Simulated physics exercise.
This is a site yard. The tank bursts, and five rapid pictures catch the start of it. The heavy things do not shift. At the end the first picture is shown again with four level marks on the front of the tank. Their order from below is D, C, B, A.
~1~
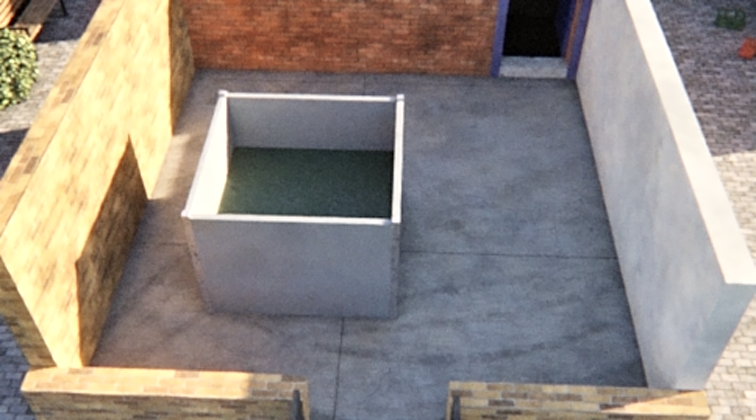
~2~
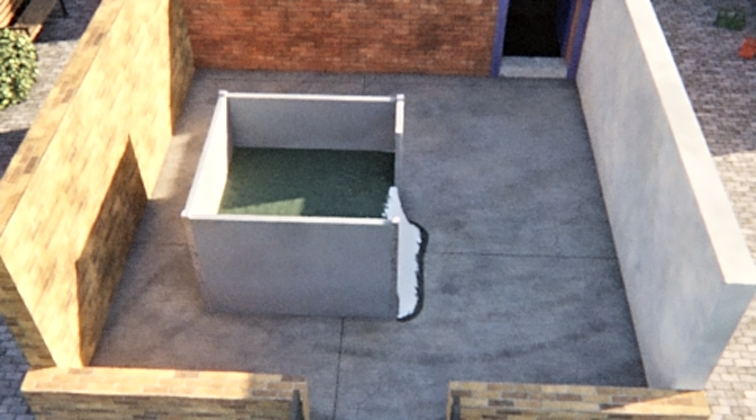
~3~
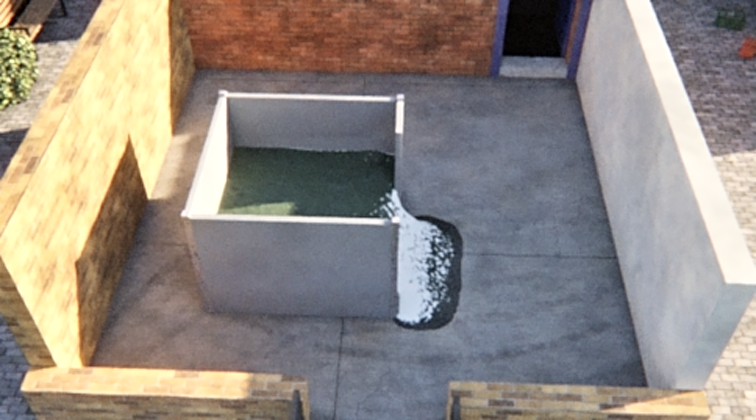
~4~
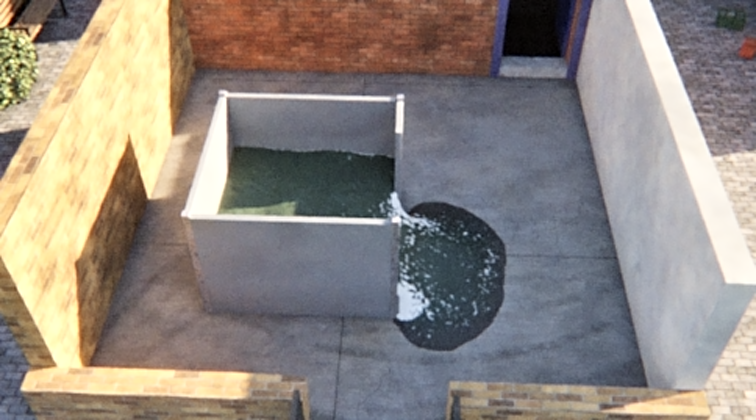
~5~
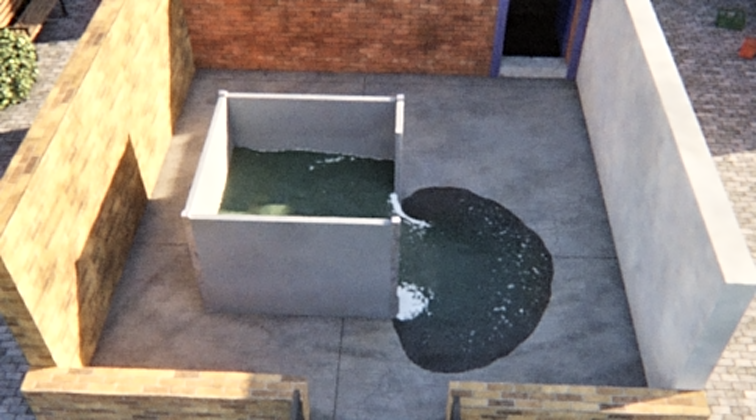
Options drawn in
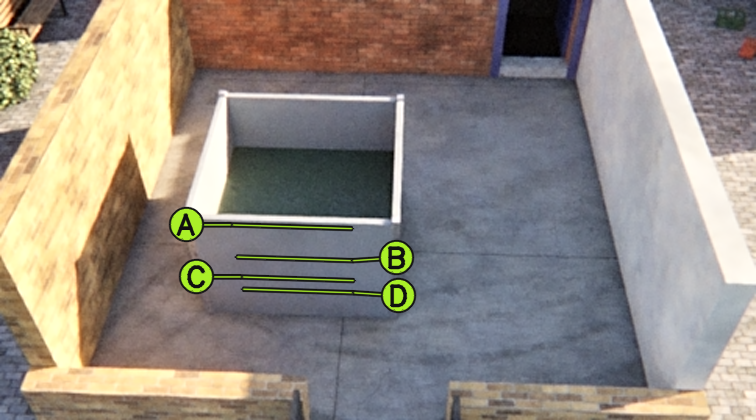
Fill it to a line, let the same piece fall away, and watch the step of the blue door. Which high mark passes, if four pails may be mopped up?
The limit is C.
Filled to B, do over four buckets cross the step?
Yes, that goes wrong.
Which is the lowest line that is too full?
The answer is B.
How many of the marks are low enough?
Two of them.
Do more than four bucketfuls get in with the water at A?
Yes, it does.
On the marked copy, A at (291, 226); B at (294, 258); C at (297, 278); D at (298, 290); from the bottom up D, C, B, A.
With A, dozens of bucketfuls pour in.
With B, about 11 bucketfuls get in.
With C, a splash gets over, under a bucket.
With D, nothing gets over.
